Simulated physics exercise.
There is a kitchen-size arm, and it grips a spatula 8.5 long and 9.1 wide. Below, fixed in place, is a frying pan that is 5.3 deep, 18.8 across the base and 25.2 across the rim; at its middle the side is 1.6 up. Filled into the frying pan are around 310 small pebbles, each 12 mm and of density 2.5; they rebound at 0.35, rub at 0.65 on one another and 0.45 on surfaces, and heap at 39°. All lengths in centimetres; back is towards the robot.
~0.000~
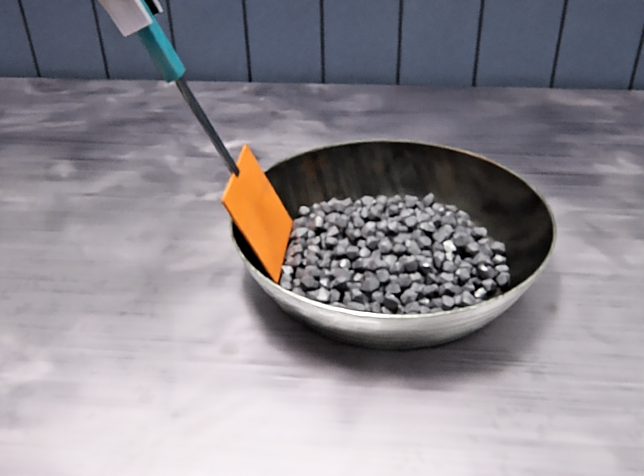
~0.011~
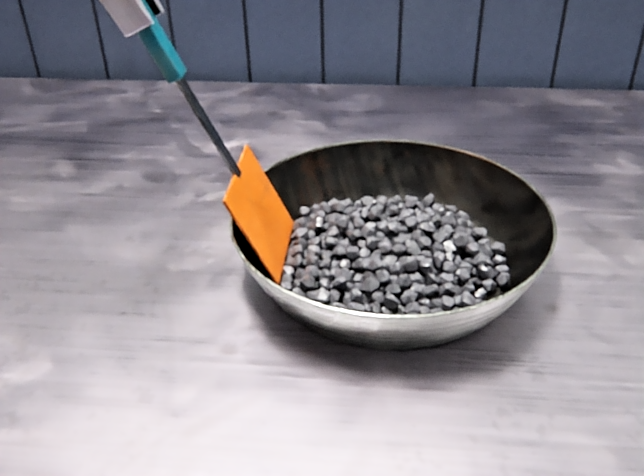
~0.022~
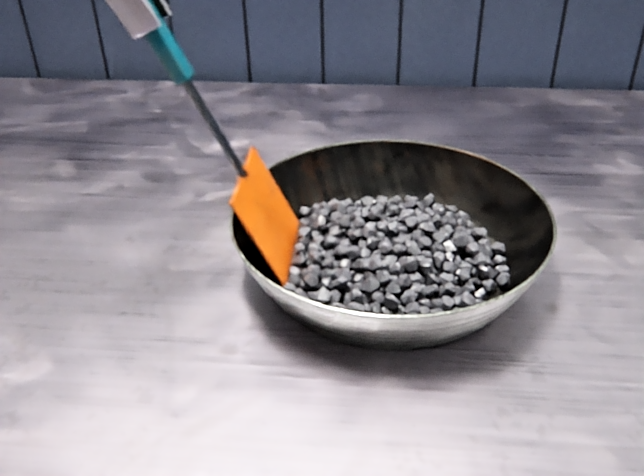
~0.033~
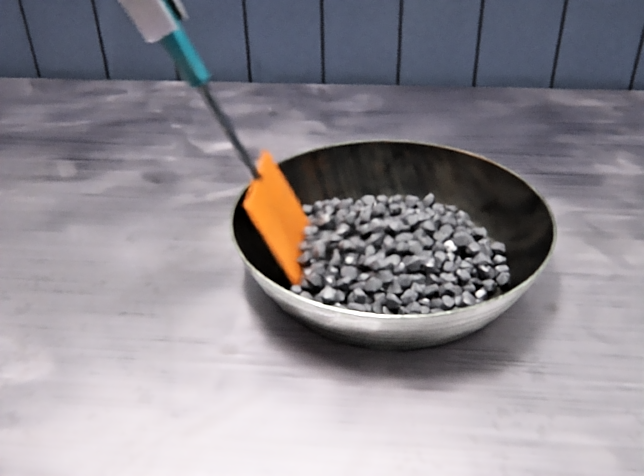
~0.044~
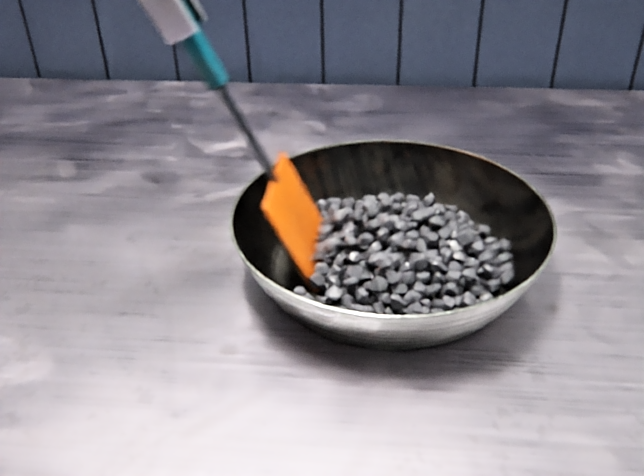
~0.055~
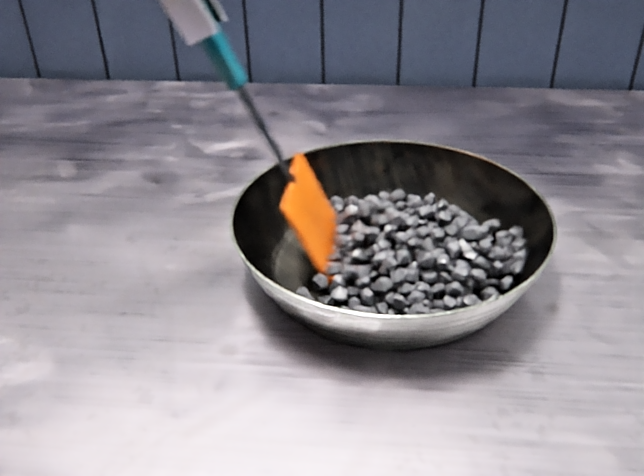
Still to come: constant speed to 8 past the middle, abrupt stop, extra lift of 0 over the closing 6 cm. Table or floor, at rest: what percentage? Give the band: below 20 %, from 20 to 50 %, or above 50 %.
From 20 to 50 %.
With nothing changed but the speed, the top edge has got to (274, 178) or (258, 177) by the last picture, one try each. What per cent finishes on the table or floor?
Respectively, some 20 and 5 per cent.
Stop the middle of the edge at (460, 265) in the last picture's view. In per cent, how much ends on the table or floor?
The share ending on the table or floor is about 15 per cent.
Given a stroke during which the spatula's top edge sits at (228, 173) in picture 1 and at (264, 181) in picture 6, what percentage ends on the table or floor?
10 %.
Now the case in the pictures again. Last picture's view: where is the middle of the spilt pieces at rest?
Near (622, 268) in the last picture.
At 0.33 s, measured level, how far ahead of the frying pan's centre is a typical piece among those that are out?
It sits close to 16 cm ahead of the middle.
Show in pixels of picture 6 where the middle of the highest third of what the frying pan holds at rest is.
(499, 248).
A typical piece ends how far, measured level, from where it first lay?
Some 10 centimetres.
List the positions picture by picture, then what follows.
The first frame shows spatula top edge at (235, 171), sloping 65°; upper third of the load around (393, 249), from x 285 to 500, top at y 200; 311 in the frying pan.
The second frame shows spatula top edge at (236, 171), sloping 65°; upper third of the load around (393, 249), from x 285 to 500, top at y 200.
The third frame shows spatula top edge at (242, 173), sloping 65°; upper third of the load around (390, 250), from x 290 to 500, top at y 200.
The fourth frame shows spatula top edge at (256, 176), sloping 65°; upper third of the load around (381, 248), from x 295 to 500, top at y 200.
The fifth frame shows spatula top edge at (274, 178), sloping 65°; upper third of the load around (388, 242), from x 300 to 505, top at y 200.
The sixth frame shows spatula top edge at (292, 179), sloping 65°; upper third of the load around (402, 240), from x 300 to 520, top at y 195; 311 in the frying pan.
By 0.09 s, sloping 65°, highest piece 6 above the table; 311 in the frying pan.
By 0.12 s, sloping 65°, highest piece 9 above the table; 309 in the frying pan, 2 on the blade or in flight.
By 0.33 s, sloping 65°, highest piece 16 above the table; 209 in the frying pan, 25 on the table or floor, 77 on the blade or in flight.
By 1.38 s, sloping 65°, highest piece 5 above the table; 207 in the frying pan, 104 on the table or floor.
Final count, 207 in the frying pan, 104 on the table or floor. That is 33 % on the table or floor.
